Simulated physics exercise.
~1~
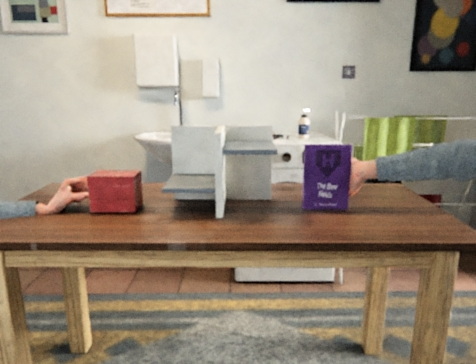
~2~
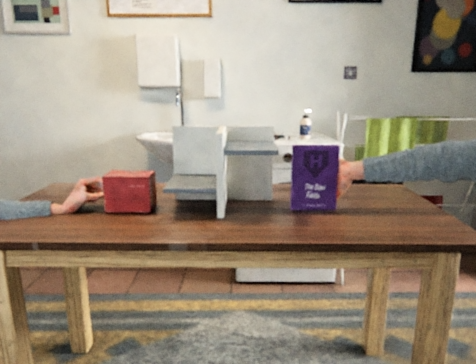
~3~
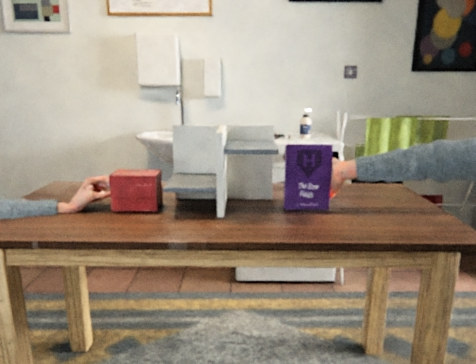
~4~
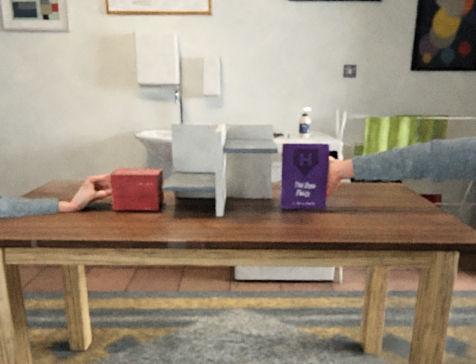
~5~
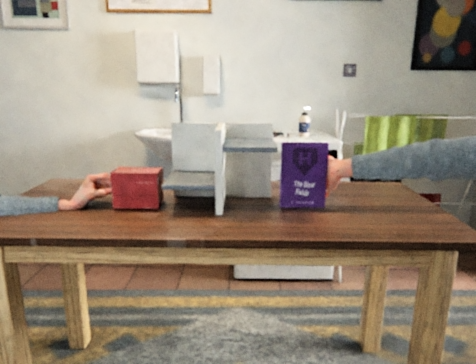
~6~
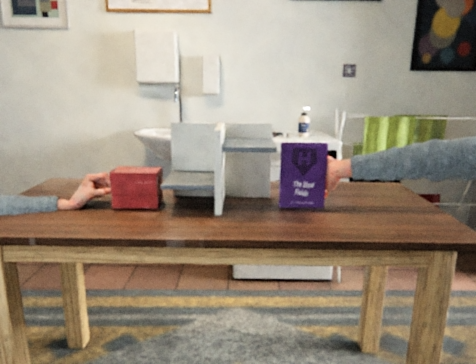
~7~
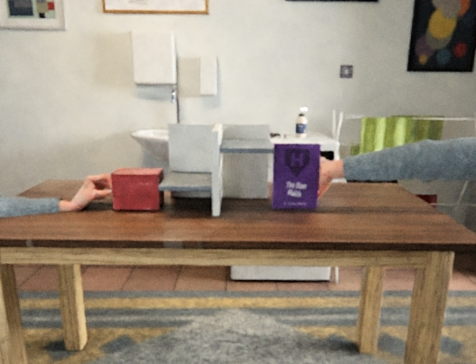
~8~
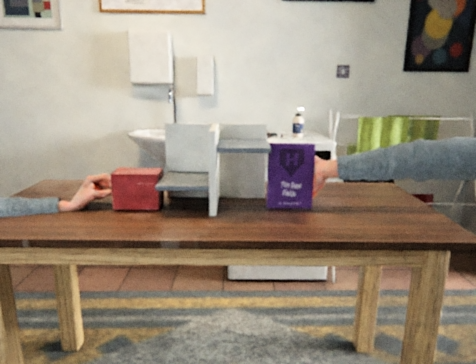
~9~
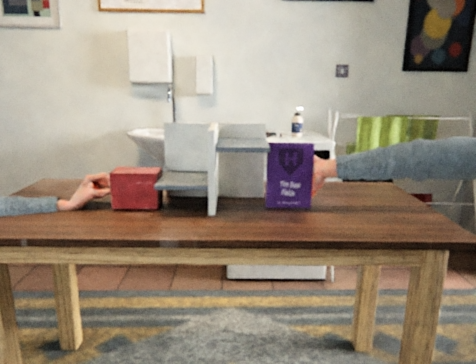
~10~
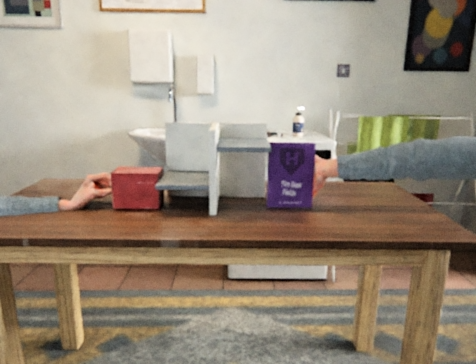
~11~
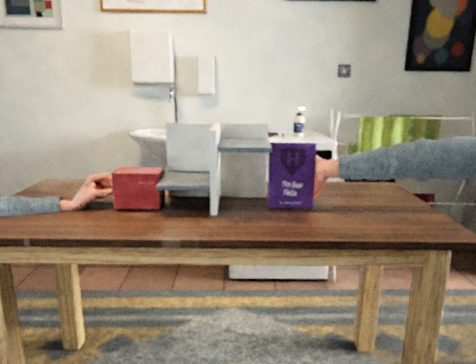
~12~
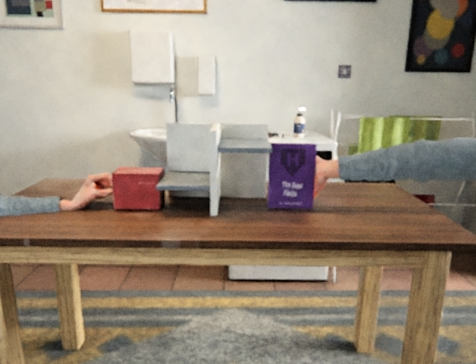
Two hands slid a red box and an upright purple book inward from opposite sides of a wooden table toward a small grey rack. The box stopped against the left shelf and the book against the right, with the hands still on them.
